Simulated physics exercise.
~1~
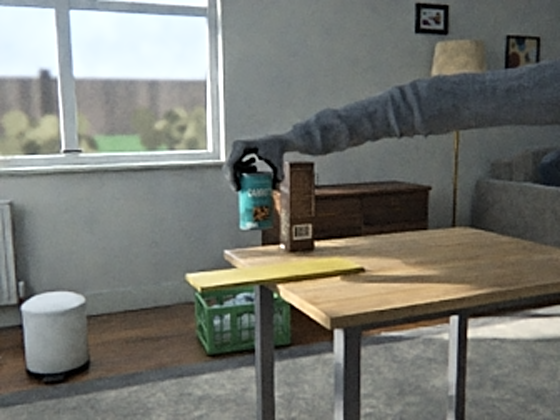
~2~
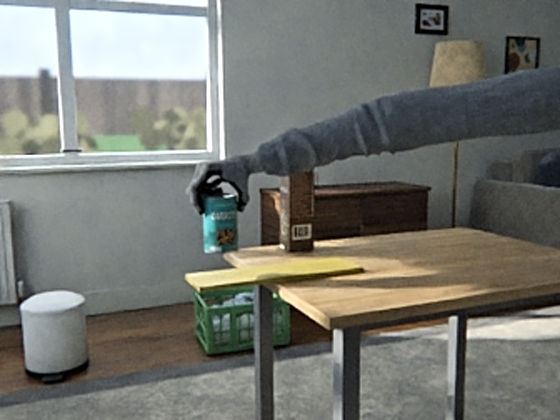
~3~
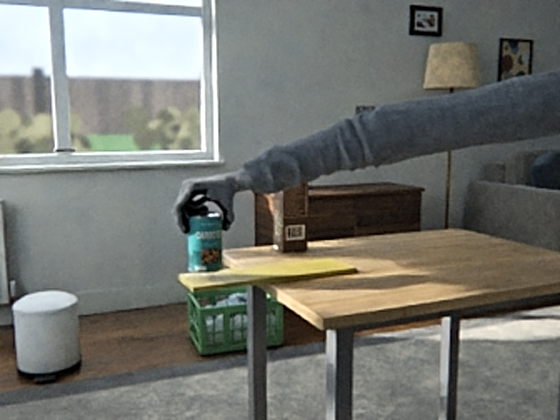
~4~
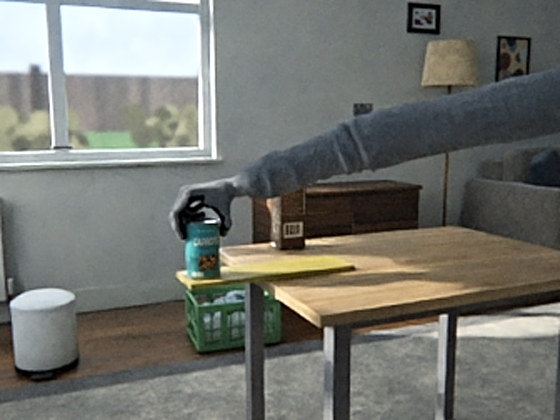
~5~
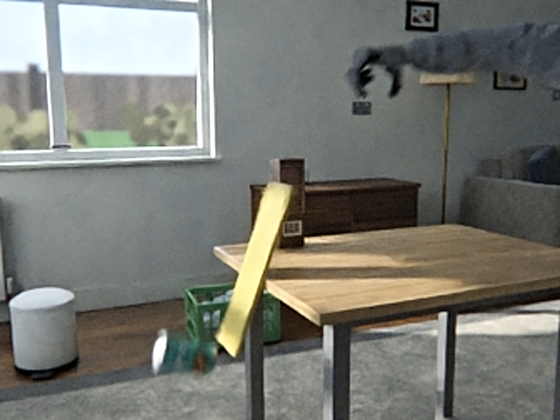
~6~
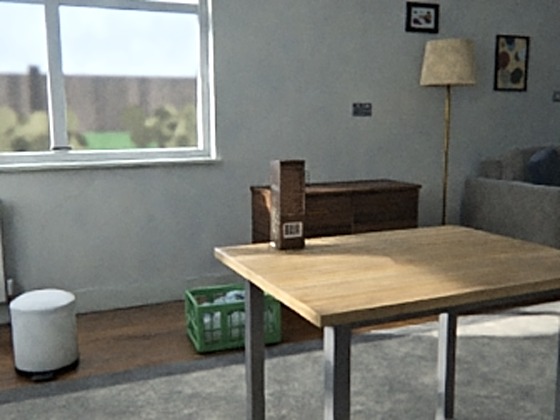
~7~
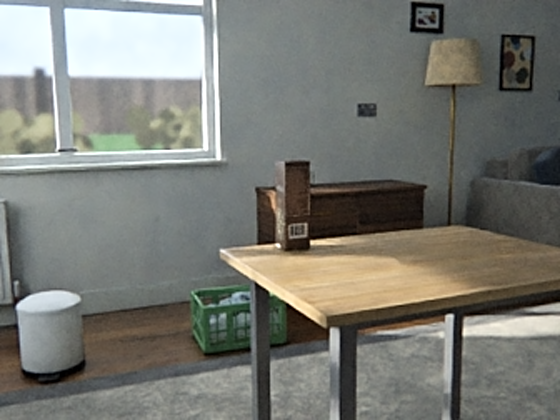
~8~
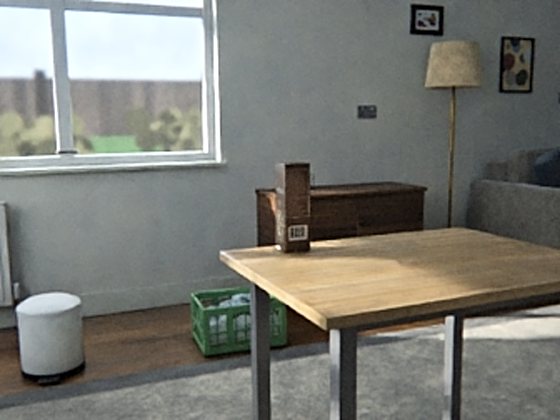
Gloved hand lowering a turquoise tin onto a yellow board overhanging a table, then letting go, board and tin tipping off the edge.
